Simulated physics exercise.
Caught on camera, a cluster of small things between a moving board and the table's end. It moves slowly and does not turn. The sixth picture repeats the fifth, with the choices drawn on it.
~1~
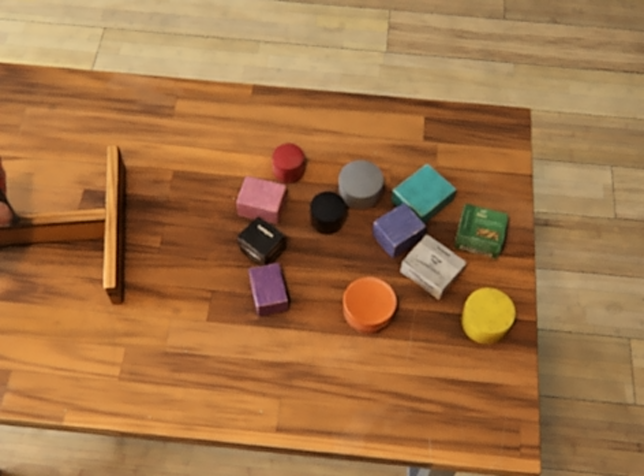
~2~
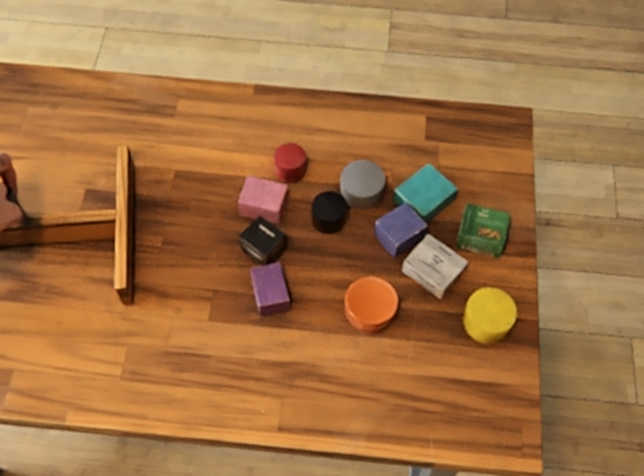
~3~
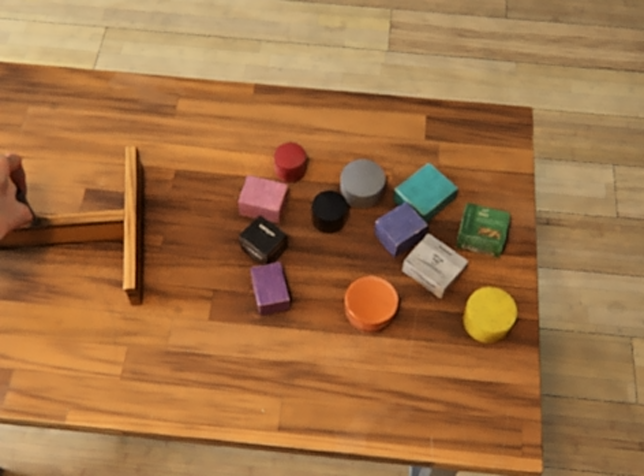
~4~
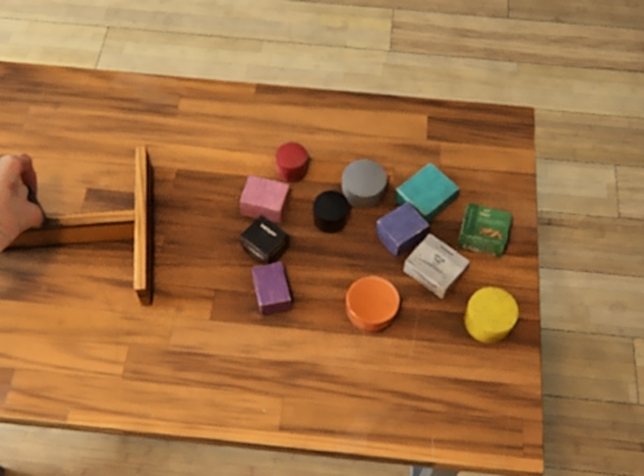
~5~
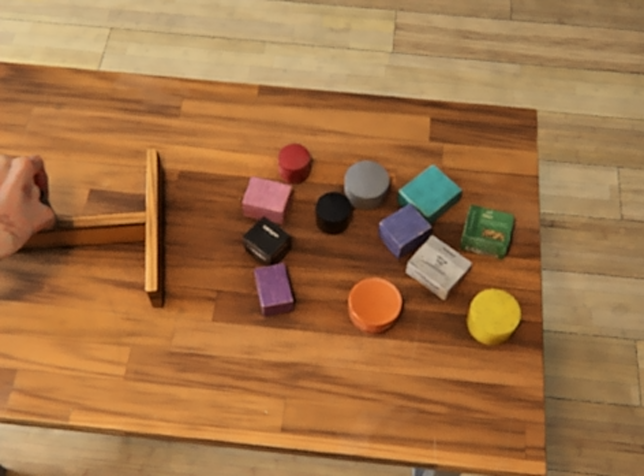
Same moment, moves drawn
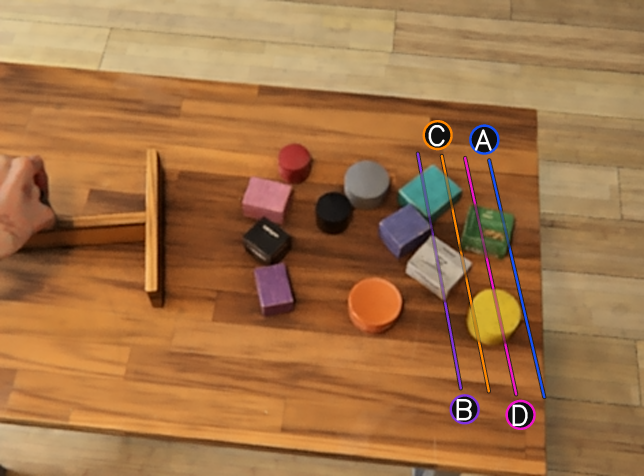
A hand on the left slowly pushed a T-shaped wooden board to the right across a wooden table, toward a cluster of small colorful blocks and round containers, which stayed in place, untouched.
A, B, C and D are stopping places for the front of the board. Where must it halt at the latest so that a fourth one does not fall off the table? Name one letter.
The farthest such stop is C.
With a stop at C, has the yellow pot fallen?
Yes.
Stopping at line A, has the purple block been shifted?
Yes.
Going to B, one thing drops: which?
The yellow pot goes over.
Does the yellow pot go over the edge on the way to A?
Yes.
On the copy, A at (515, 270); B at (438, 262); C at (464, 265); D at (489, 267).
On C. First, board (262, 227); purple block (289, 292); pink block (287, 196).
Then, board (375, 238); yellow pot (497, 319); green packet (497, 232).
Finally, board (464, 246); white box over the edge; green packet over the edge; three fallen.
By contrast, A drops five; B is within the limit but short; D drops five.
